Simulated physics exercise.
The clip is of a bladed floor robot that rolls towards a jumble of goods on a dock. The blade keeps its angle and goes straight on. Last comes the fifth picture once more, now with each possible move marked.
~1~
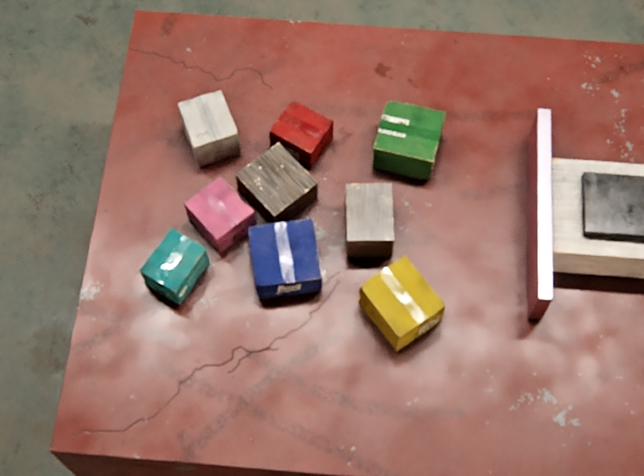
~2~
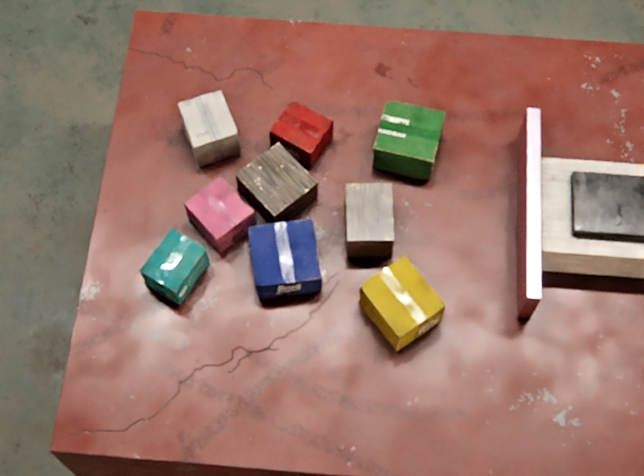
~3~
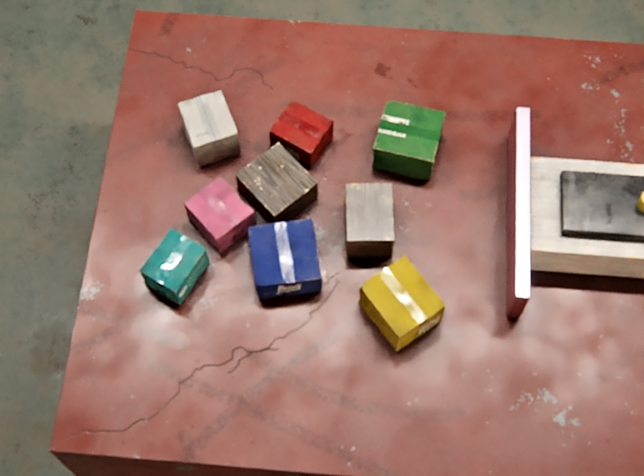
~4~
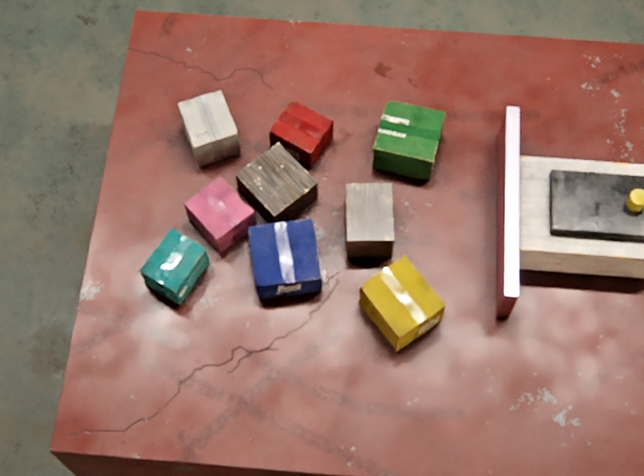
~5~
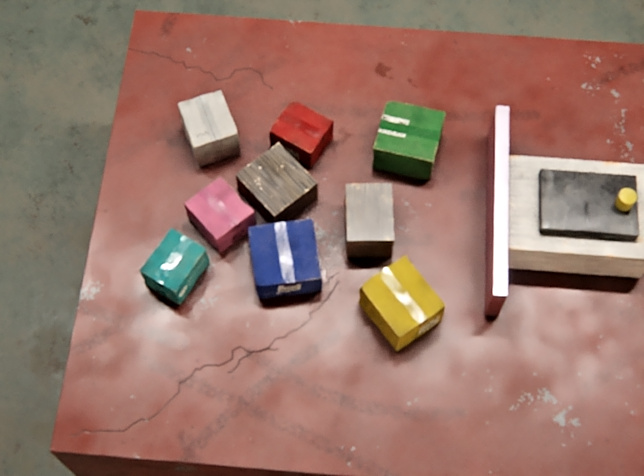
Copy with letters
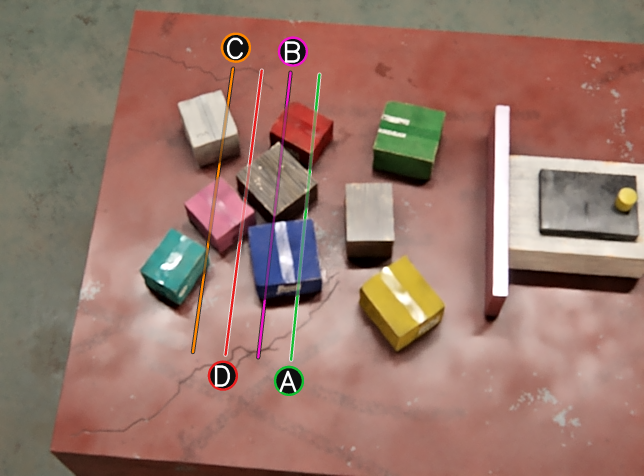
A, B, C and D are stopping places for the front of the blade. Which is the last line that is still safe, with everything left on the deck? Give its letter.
It can go as far as D.
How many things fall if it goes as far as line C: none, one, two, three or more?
One.
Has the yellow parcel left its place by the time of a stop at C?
Yes.
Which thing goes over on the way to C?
It is the white box.
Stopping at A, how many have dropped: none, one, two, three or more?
By then, none.
On the copy, A at (306, 208); B at (275, 206); C at (214, 201); D at (245, 204).
On D. First, robot (487, 196); yellow parcel (367, 312); green parcel (372, 139).
Then, robot (394, 189); white box (183, 129); pink box (203, 223).
Finally, robot (325, 184); white box (120, 124); red parcel (169, 123); nothing has fallen.
By contrast, A is safe but short; B is safe but short; C drops the white box.
